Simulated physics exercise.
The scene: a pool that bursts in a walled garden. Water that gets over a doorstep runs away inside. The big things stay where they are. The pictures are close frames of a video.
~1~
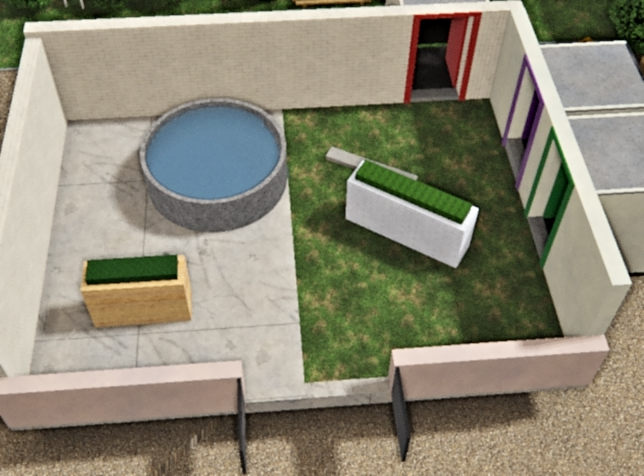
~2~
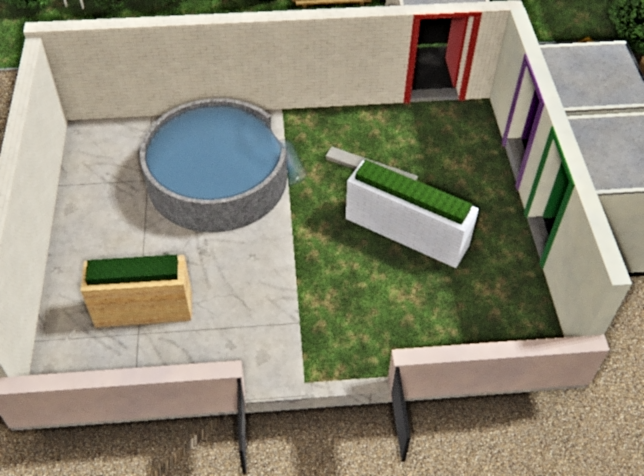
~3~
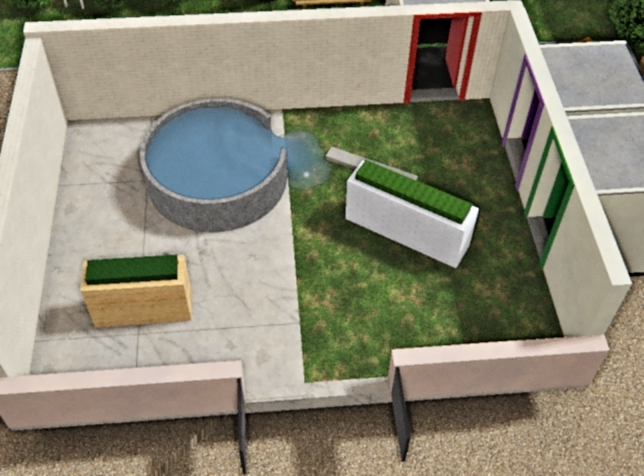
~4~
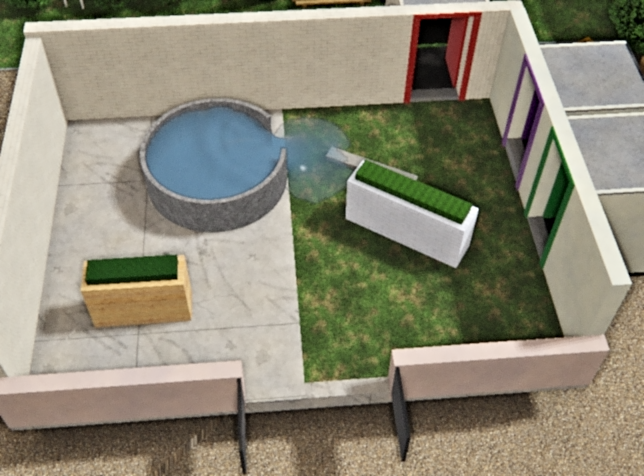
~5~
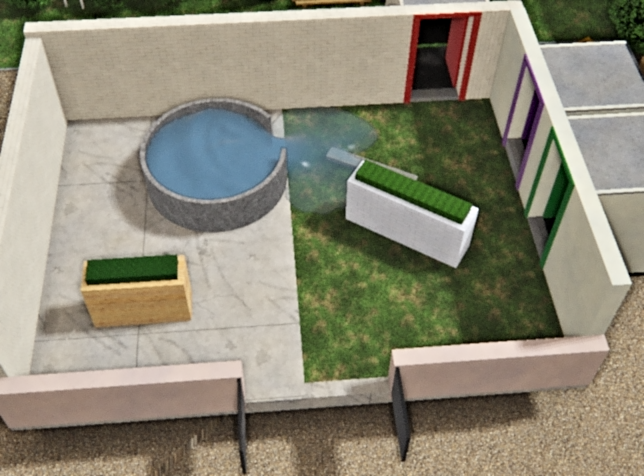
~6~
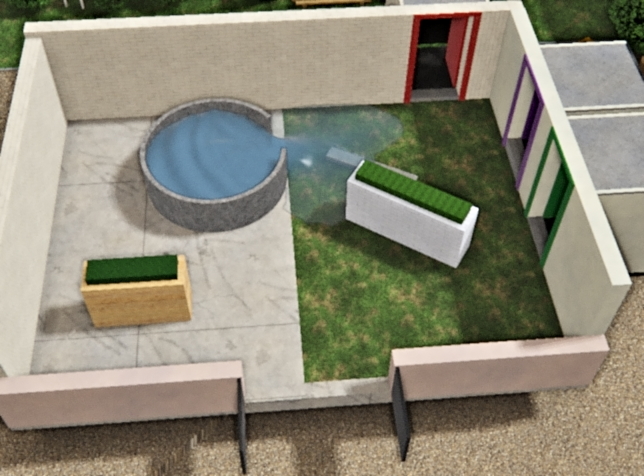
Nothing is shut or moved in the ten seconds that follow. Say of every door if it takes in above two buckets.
One by one: The green door lets in a lot; the purple door admits no more than that; the red door lets in a lot.
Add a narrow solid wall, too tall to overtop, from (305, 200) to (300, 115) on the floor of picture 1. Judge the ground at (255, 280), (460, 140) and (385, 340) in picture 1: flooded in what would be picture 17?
As listed: Covered, not flooded, dry.
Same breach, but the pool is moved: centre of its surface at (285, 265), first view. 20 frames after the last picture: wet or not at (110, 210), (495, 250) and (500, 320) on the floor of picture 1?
In turn: Not flooded, covered, under water.
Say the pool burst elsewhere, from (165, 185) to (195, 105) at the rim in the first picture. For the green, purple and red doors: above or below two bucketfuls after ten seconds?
In short: Green door is under, purple door is under, red door stays under.
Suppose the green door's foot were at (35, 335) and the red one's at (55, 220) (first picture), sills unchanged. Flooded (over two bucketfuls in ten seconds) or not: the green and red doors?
Then: The green one holds, the red one lets less in.
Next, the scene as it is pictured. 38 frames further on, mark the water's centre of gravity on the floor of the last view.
Close to (348, 183).
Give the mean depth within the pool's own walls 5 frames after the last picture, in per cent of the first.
Near 74 in a hundred.
A moment on, water covers 15 % of the floor; the green door not reached, the purple door not reached, the red door wet at the sill, nothing in.
Next, water covers 30 % of the floor; the green door not reached, the purple door not reached, the red door under two buckets in.
Then, water covers 40 % of the floor; the green door under two buckets in, the purple door wet at the sill, nothing in, the red door under two buckets in.
Later, water covers 55 % of the floor; the green door over two buckets in, the purple door wet at the sill, nothing in, the red door over two buckets in.
In the end, water covers 80 % of the floor; the green door far over two buckets in, the purple door wet at the sill, nothing in, the red door over two buckets in.
